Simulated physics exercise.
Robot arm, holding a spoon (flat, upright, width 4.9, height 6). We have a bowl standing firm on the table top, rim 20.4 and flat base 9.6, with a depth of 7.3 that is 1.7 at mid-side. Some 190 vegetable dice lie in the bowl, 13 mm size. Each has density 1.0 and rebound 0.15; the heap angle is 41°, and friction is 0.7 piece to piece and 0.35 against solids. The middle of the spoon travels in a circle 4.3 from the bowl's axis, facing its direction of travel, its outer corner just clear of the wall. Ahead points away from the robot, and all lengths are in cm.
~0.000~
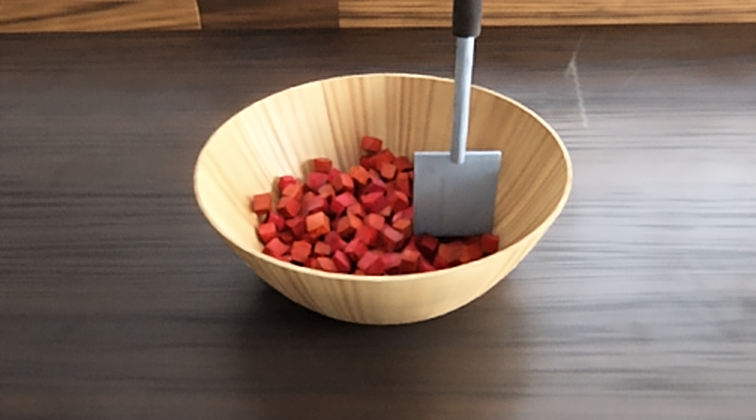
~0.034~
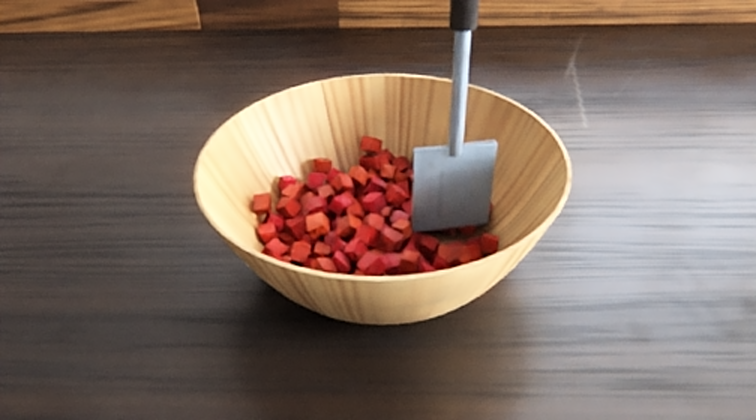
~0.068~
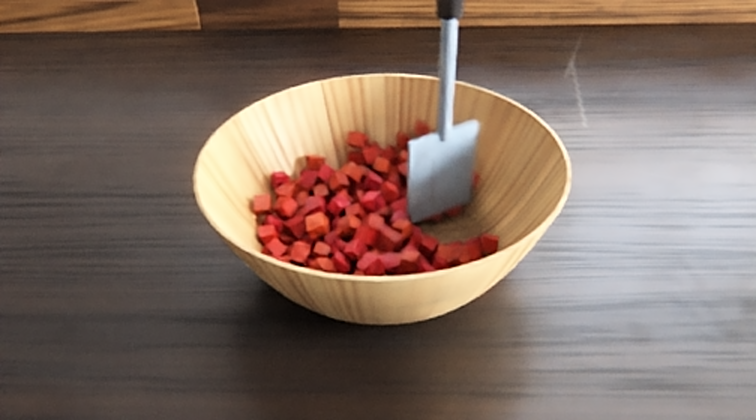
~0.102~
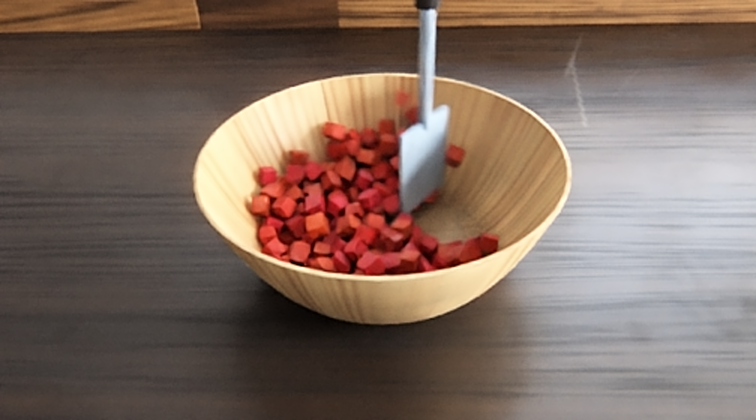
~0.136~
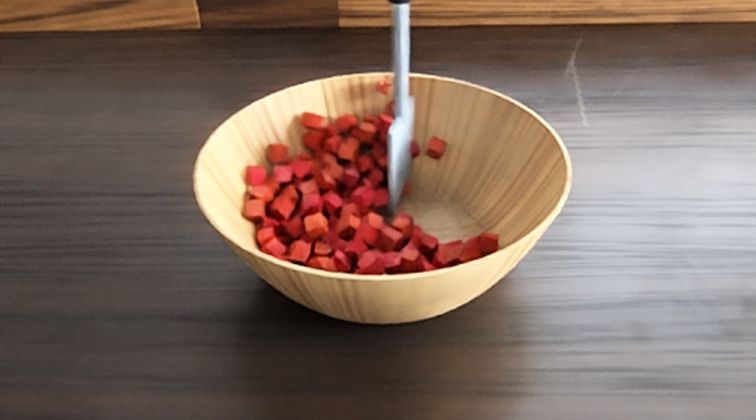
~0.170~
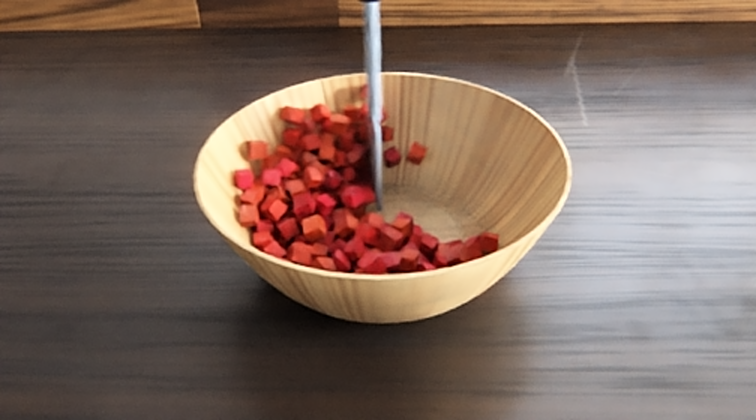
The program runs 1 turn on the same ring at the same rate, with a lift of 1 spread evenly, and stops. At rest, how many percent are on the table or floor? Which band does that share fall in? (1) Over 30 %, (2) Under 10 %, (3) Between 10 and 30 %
The answer is 2.
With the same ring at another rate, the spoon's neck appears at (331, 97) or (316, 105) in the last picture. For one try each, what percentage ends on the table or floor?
About 15 % for one try and about 20 % for the other, in order.
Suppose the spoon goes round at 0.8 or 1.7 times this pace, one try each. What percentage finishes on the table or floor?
Estimates in order: Some 5 % and some 30 %.
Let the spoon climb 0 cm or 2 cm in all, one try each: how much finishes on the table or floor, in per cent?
Near 5 in a hundred, then near 5 in a hundred.
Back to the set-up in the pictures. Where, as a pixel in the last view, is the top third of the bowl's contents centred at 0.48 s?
Near pixel (490, 231).
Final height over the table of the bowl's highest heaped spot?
I'd say close to 6.5 centimetres.
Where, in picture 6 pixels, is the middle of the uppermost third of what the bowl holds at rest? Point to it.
Somewhere close to (444, 159).
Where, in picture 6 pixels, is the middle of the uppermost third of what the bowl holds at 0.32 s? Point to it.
About (271, 235).
After 0.32 s, 197° round, highest piece 8 above the table; 190 in the bowl, 1 in flight or on the tool.
After 0.48 s, 297° round, highest piece 8 above the table; 187 in the bowl, 2 on the table or floor, 2 in flight or on the tool.
After 0.76 s, 0° round, highest piece 7 above the table; 184 in the bowl, 7 on the table or floor.
After 1.46 s, 0° round, highest piece 6 above the table; 184 in the bowl, 7 on the table or floor.
At rest, 184 in the bowl, 7 on the table or floor. That is 4 % on the table or floor.
